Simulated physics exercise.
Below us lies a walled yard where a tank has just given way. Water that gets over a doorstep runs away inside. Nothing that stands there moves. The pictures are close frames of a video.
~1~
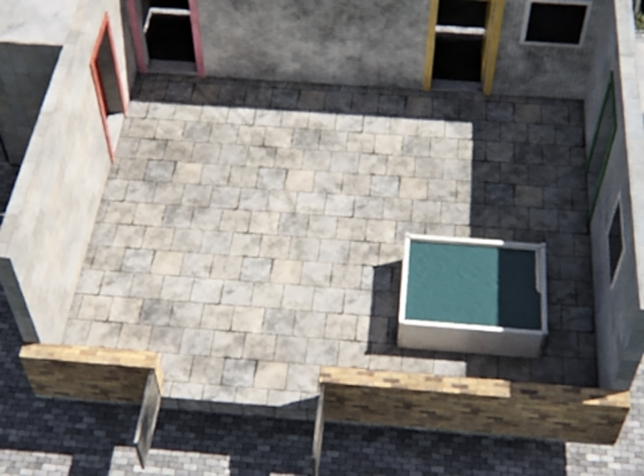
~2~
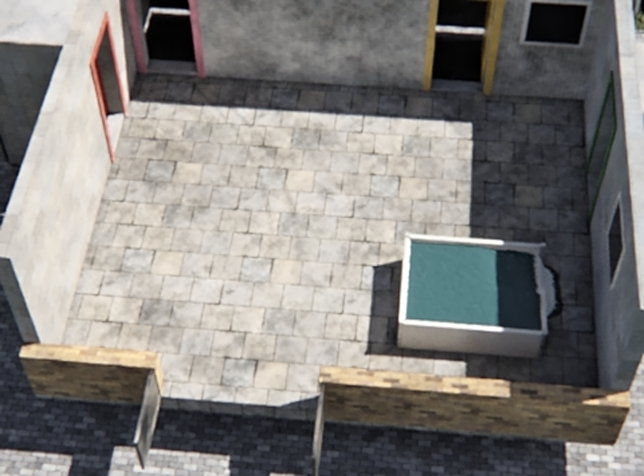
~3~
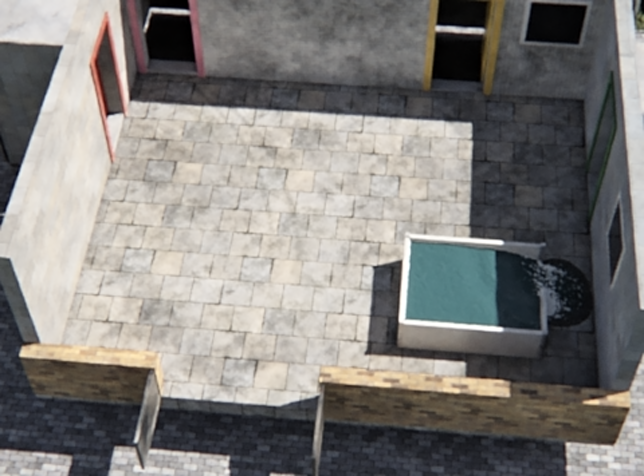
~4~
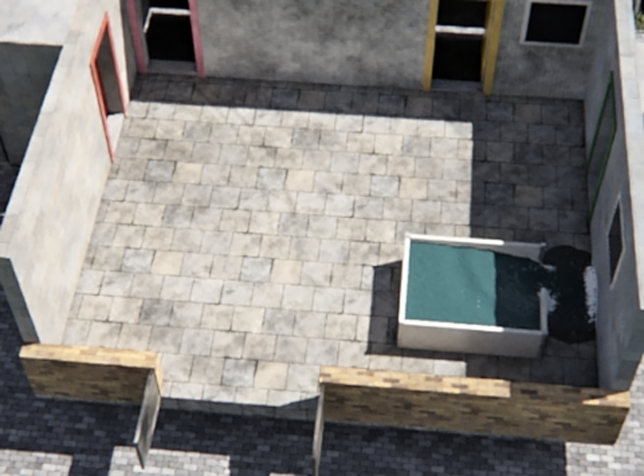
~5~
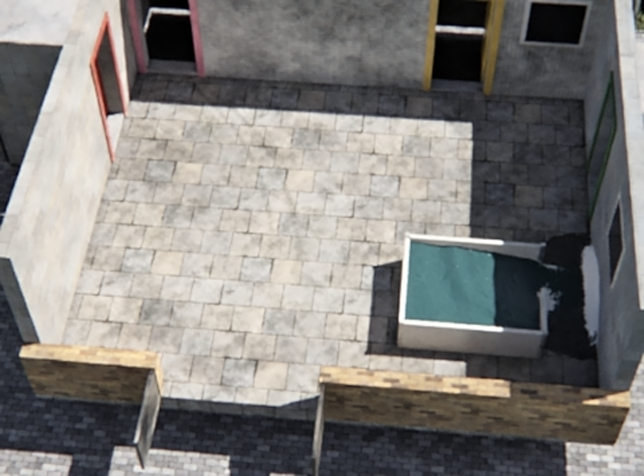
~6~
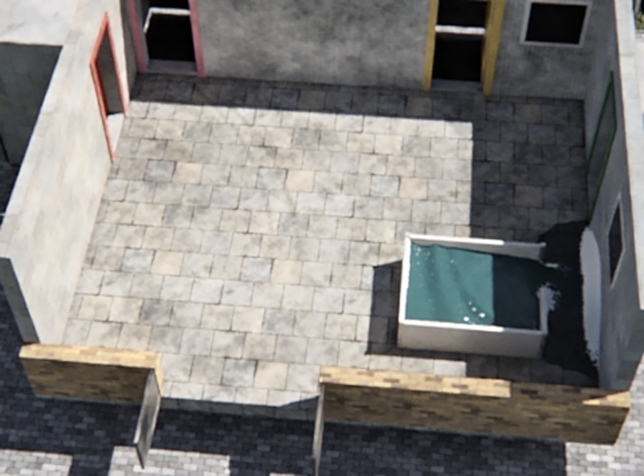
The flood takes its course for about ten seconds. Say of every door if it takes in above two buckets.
In the end: The green door holds within the limit; the red door holds within the limit; the pink door holds within the limit; the yellow door floods.
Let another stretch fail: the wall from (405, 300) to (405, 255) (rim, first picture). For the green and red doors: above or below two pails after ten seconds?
One by one: The green door is under; the red door stays under.
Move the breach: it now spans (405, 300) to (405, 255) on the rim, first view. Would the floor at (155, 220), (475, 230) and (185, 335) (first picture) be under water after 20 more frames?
As listed: Flooded, no water, wet.
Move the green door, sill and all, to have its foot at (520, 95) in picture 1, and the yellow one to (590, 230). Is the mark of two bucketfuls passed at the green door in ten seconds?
One by one: The green one is over.
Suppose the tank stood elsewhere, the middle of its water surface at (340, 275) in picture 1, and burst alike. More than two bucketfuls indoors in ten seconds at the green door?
One by one: The green door passes that mark.
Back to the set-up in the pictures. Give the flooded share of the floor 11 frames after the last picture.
Some 20 per cent.
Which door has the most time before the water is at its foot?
It is the red-painted one.
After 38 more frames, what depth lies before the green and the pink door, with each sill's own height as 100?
In turn 70 and 10 per cent.
A moment on, water covers 10 % of the floor; the green door wet at the sill, nothing in, the red door not reached, the pink door not reached, the yellow door not reached.
Next, water covers 20 % of the floor; the green door wet at the sill, nothing in, the red door not reached, the pink door not reached, the yellow door not reached.
Then, water covers 30 % of the floor; the green door under two buckets in, the red door not reached, the pink door not reached, the yellow door under two buckets in.
Later, water covers 55 % of the floor; the green door under two buckets in, the red door not reached, the pink door not reached, the yellow door over two buckets in.
In the end, water covers 85 % of the floor; the green door under two buckets in, the red door wet at the sill, nothing in, the pink door wet at the sill, nothing in, the yellow door over two buckets in.
